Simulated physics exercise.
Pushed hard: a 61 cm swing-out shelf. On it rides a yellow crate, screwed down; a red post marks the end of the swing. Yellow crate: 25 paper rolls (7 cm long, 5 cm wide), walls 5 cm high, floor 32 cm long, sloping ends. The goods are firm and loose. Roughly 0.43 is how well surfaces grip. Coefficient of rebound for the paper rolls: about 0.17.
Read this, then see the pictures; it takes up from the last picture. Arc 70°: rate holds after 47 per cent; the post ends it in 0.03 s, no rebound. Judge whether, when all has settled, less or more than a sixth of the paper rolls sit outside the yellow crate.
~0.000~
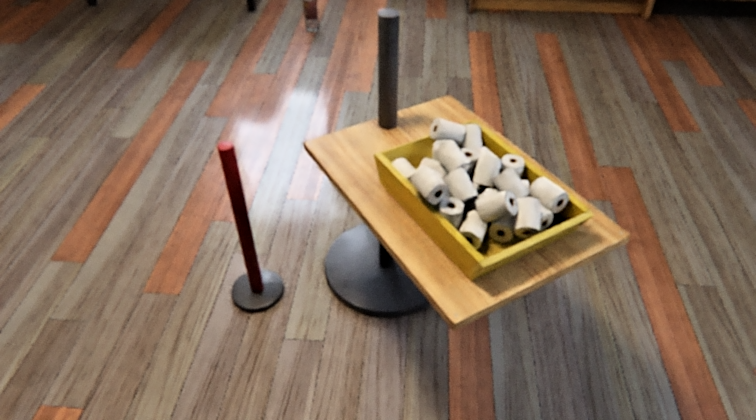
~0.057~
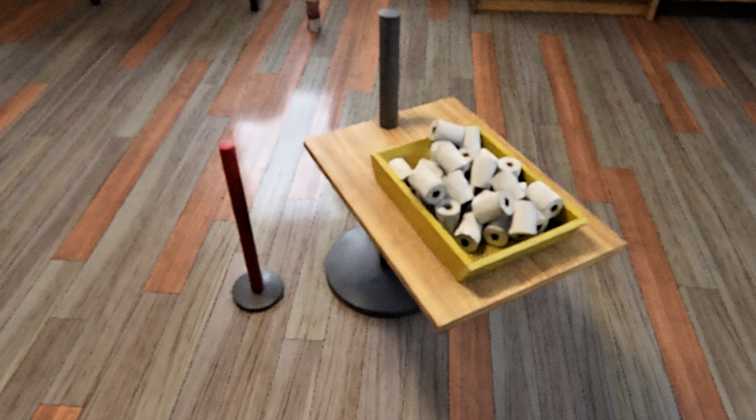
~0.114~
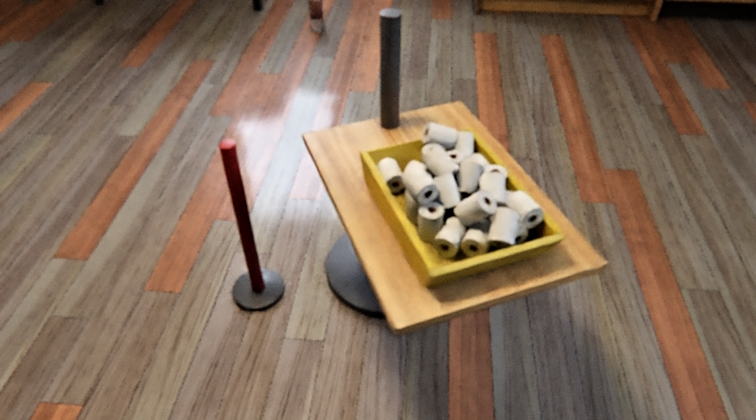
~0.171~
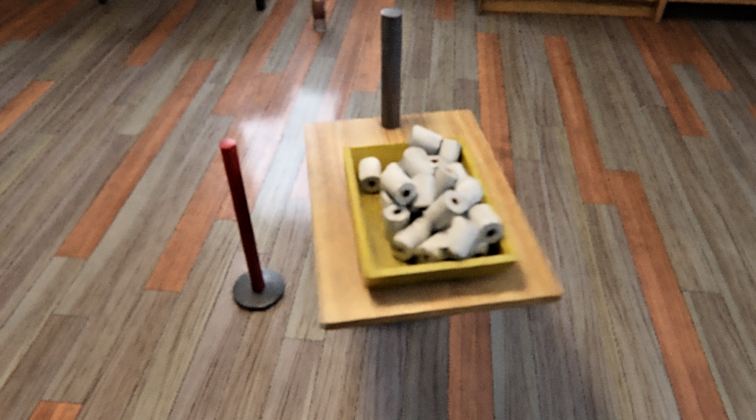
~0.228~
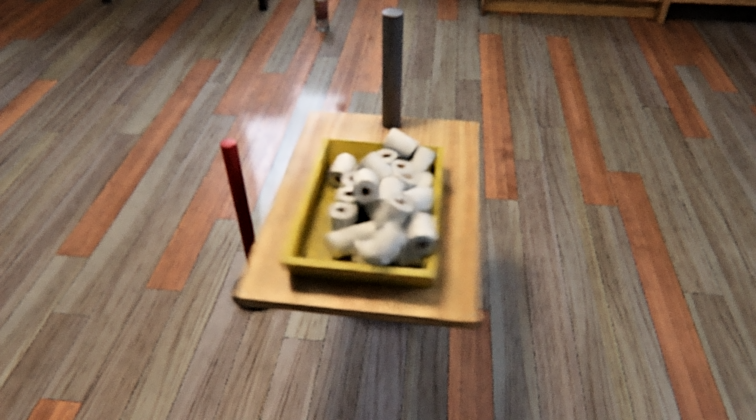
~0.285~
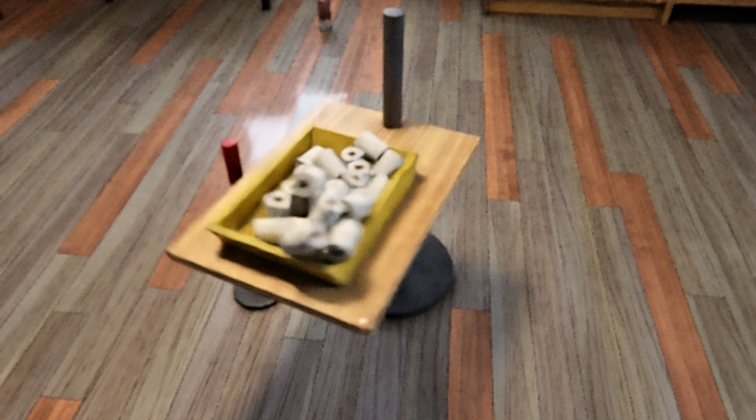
When all has settled, more than a sixth are outside.
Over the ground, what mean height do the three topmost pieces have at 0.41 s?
70 cm.
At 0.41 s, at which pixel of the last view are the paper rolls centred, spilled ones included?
At about (243, 182) in pixels.
After 0.33 s, the shelf hits the red post.
After 0.41 s, 3 of 25 out of the yellow crate.
After 0.53 s, 8 of 25 out of the yellow crate.
After 0.75 s, 8 of 25 out of the yellow crate.
Outcome (at 1.18 s), 8 of 25 out of the yellow crate. Asked share, 8 of 25, 32 per cent.
